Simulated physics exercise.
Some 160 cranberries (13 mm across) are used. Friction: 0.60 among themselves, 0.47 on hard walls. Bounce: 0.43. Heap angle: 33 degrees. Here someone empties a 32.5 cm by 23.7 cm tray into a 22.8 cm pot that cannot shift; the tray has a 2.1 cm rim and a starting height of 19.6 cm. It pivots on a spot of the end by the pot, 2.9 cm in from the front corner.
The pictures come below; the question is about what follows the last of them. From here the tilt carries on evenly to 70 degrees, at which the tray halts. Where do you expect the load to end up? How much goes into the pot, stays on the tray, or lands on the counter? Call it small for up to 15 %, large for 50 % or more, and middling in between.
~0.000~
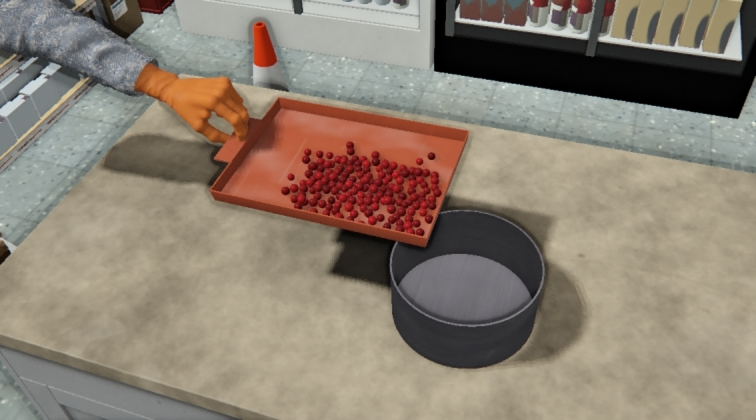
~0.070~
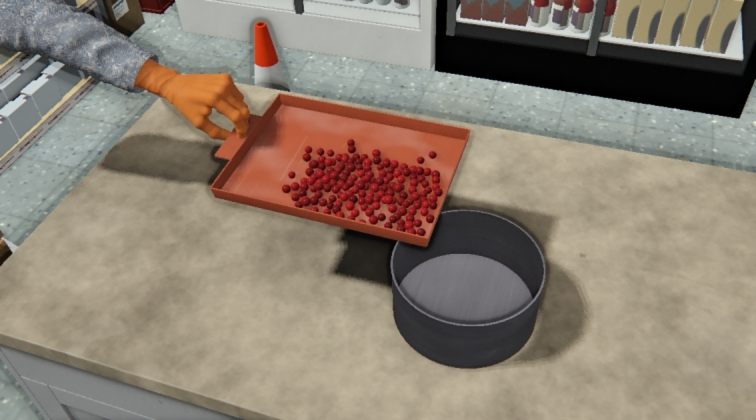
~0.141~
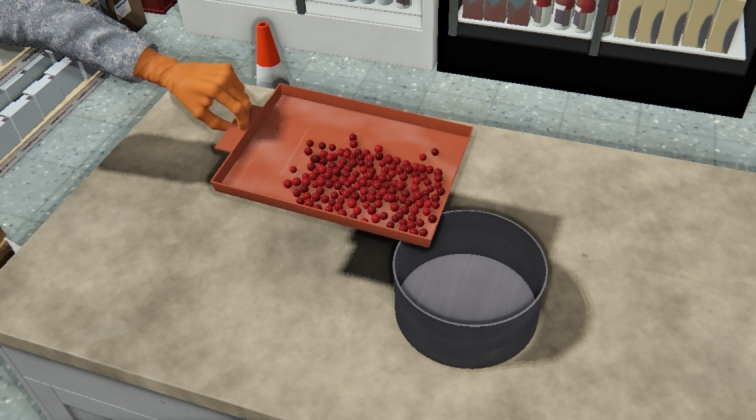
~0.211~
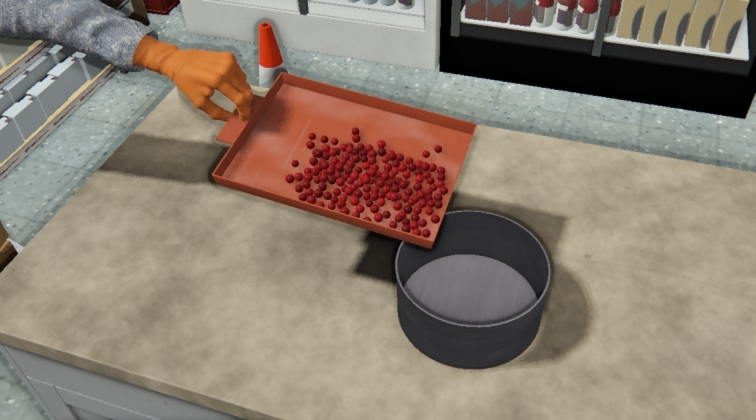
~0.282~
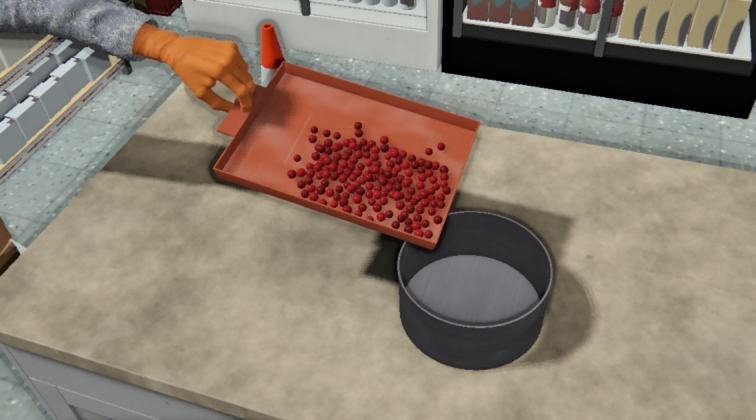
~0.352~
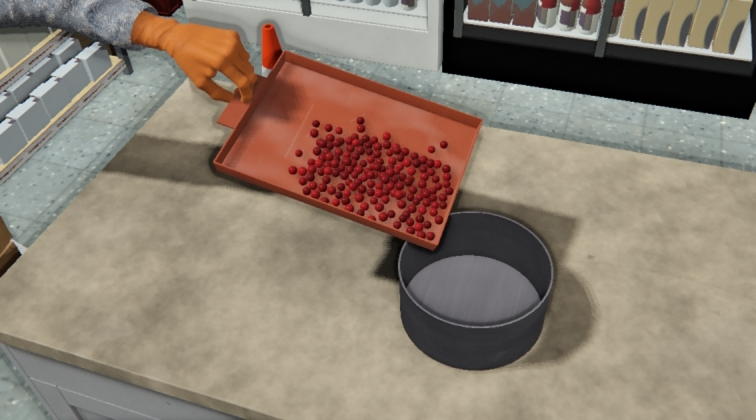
Pot - small, tray - large, counter - small.
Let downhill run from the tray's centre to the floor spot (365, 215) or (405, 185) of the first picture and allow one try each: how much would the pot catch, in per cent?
I'd put it at roughly 5 per cent for the first tilt and roughly 5 per cent for the second.
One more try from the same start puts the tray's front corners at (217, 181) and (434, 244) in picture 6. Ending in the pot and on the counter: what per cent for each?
Split: Pot = 5, counter = 5.
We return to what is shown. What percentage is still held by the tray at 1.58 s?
It comes to near 90 per cent.
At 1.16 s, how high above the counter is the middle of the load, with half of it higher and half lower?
I'd say near 28 cm.
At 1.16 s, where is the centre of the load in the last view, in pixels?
By then the middle of the load sits around (413, 185).
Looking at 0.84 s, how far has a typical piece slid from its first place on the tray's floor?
I'd say close to 2 centimetres.
Then, at 0.84 s, tilt 42 degrees; the tray holds 100 %, the pot 0 %.
After 1.16 s, tilt 59 degrees; the tray holds 100 %, the pot 0 %.
After 1.58 s, tilt 70 degrees; the tray holds 90 %, the pot 5 %.
At rest (2.4 s), pot 10 %, tray 90 %, counter 0 %.
